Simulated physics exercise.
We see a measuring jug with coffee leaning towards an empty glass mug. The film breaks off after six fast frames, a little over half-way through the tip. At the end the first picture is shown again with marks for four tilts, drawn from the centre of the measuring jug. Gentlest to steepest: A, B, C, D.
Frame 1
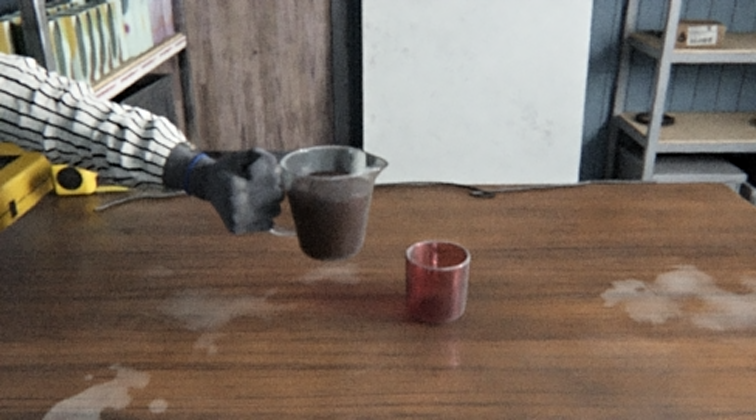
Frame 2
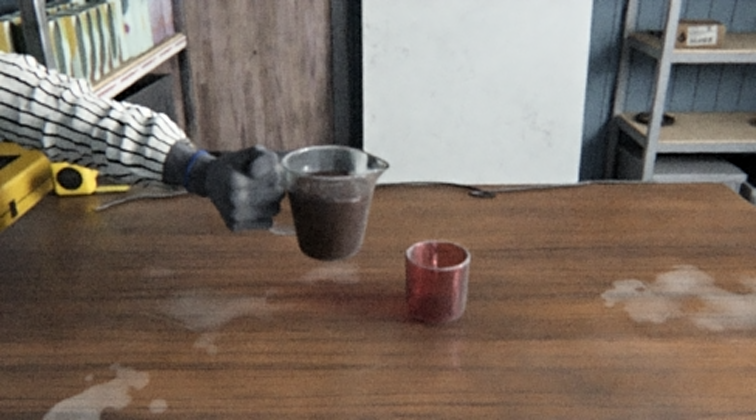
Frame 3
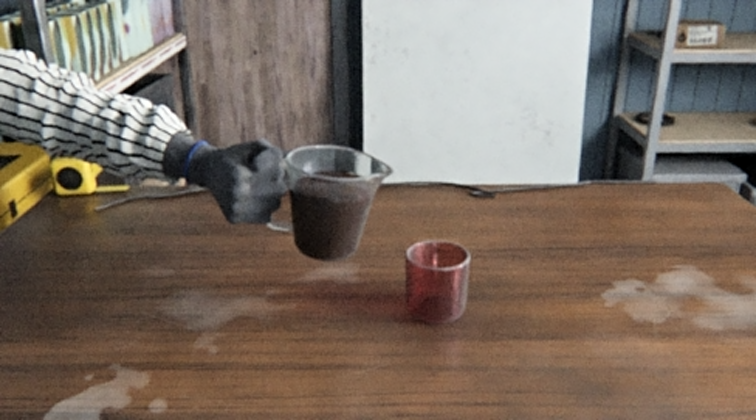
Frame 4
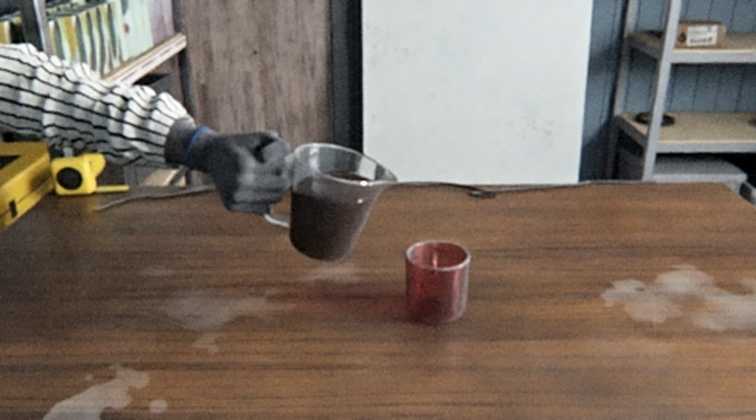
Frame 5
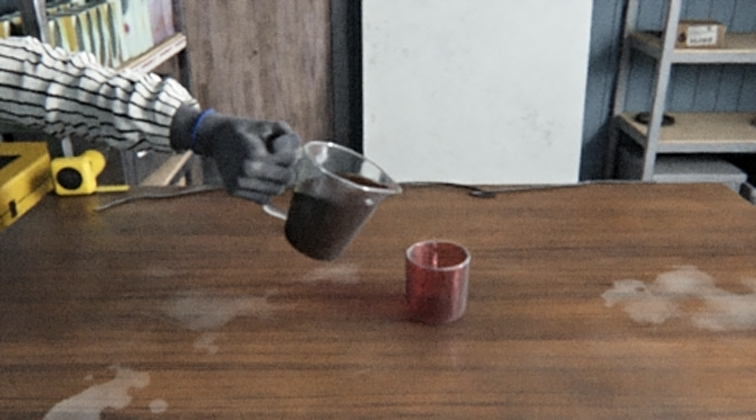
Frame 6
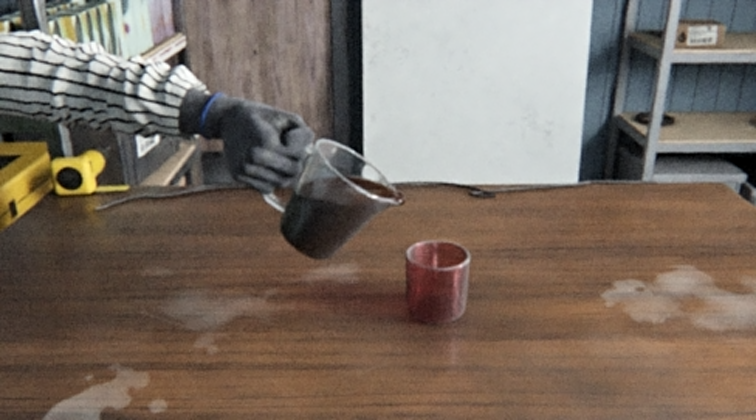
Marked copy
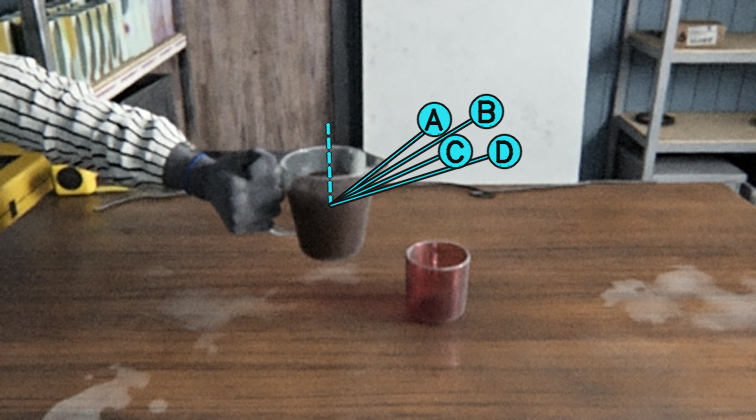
At the start, a gloved hand in a striped sleeve holds a clear jug of dark liquid upright above a wooden table, left of a small reddish glass. The hand then steadily tilts the jug rightward, its spout lowering while the liquid shifts toward the rim and the glass stays still.
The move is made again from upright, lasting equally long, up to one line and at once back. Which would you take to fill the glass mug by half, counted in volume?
A works best here.
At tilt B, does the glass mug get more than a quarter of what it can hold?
Yes.
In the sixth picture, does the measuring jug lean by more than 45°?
No.
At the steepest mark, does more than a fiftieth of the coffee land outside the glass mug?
Yes, it does.
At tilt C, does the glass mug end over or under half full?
Over half.
On the marked copy, A at (423, 132); B at (472, 120); C at (438, 157); D at (488, 156).
If A is chosen, the glass mug ends with about 49 % of what it can hold.
If B is chosen, the glass mug ends with about 69 % of what it can hold.
If C is chosen, the glass mug ends with about 93 % of what it can hold.
If D is chosen, the glass mug is filled to the brim; 12 % of the coffee is spilt.
